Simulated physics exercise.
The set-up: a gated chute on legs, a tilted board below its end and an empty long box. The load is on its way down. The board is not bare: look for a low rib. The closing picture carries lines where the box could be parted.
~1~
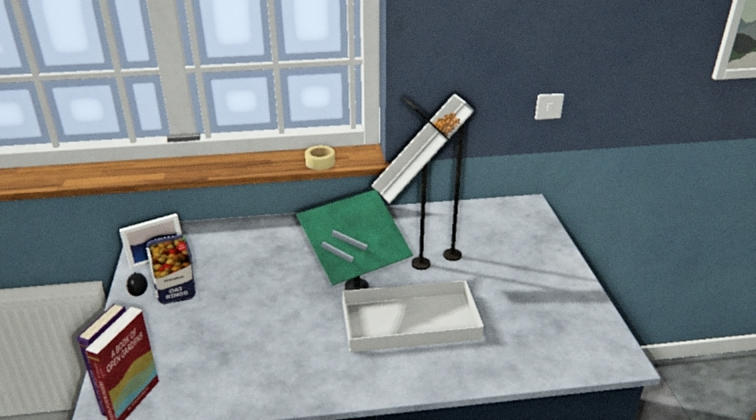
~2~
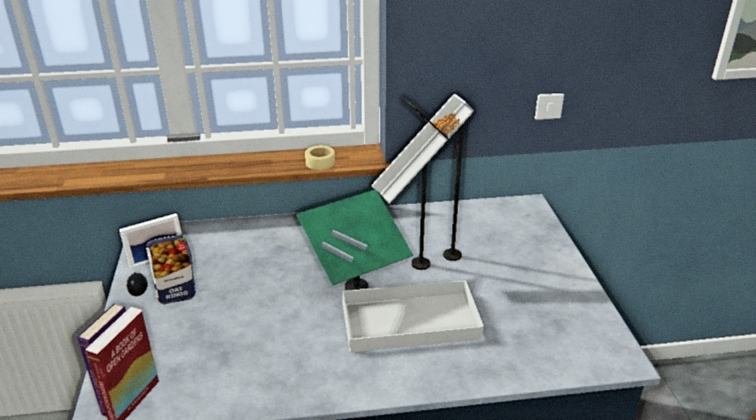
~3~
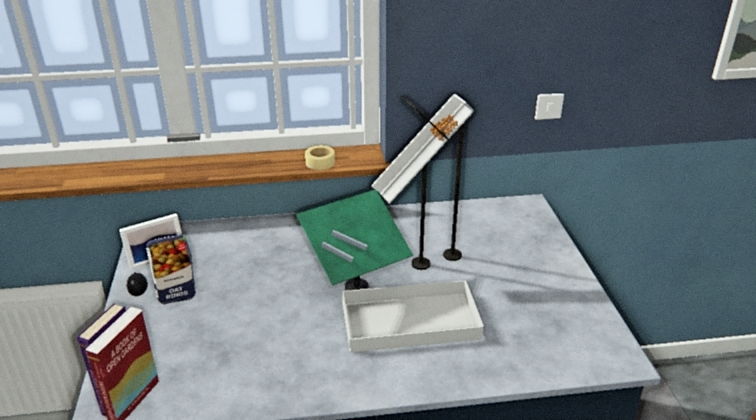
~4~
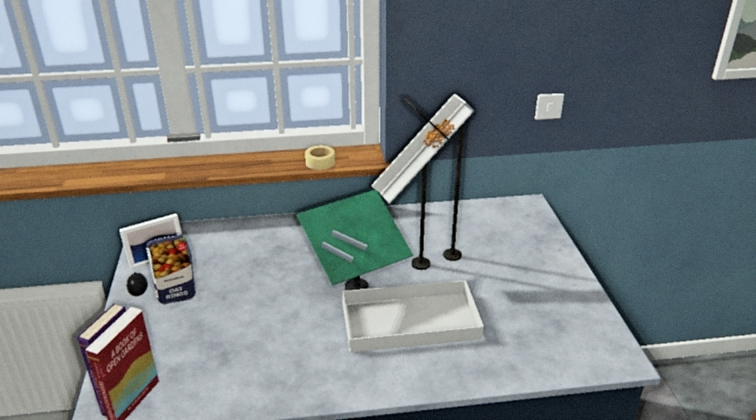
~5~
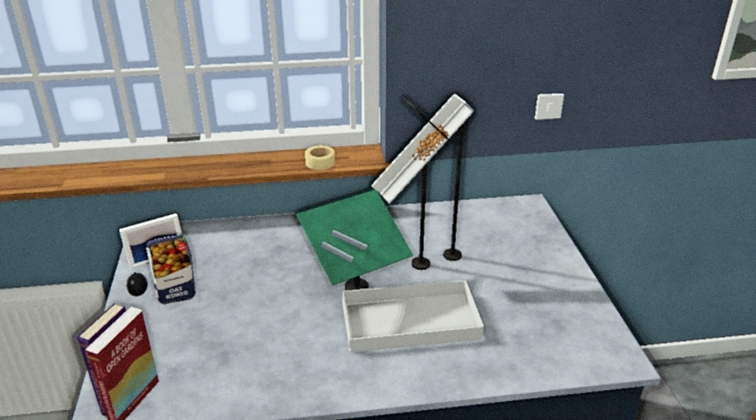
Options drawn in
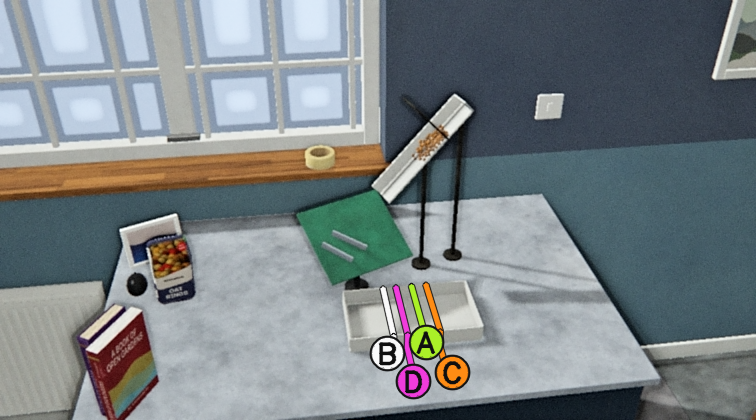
Small orange-brown pieces slide slowly down a sloping white chute above a tilted green board.
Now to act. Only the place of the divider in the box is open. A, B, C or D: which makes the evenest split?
Best: D.
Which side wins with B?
More lands on the right.
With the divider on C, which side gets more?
The left side.
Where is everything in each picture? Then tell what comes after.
In the first picture, load behind the gate at (446, 124), roasted chickpeas; lip of the chute at (385, 198), sloping fairly steeply.
In the second picture, middle of the board at (356, 235), tilted fairly steeply; middle of its low edge at (374, 270); of its high edge at (338, 201).
In the third picture, front corners of the box at (350, 339) and (483, 326), empty; front of the load at (440, 139).
In the fourth picture, middle of the load at (437, 135); its front at (426, 143), about a quarter of the way to the lip; rib from (323, 242) to (353, 258); rib from (333, 231) to (367, 246).
In the fifth picture, middle of the load at (433, 144); its front at (415, 159), about a third of the way to the lip.
On the marked copy, line A crosses the front rim at (424, 332); line B crosses the front rim at (393, 335); line C crosses the front rim at (440, 331); line D crosses the front rim at (407, 334).
With A, of what is caught, nearly all on the left of the divider, a stray few on the right.
With B, of what is caught, a small part on the left of the divider, nearly all on the right.
With C, of what is caught, all on the left of the divider, none on the right.
With D, of what is caught, about half on the left of the divider, about half on the right.
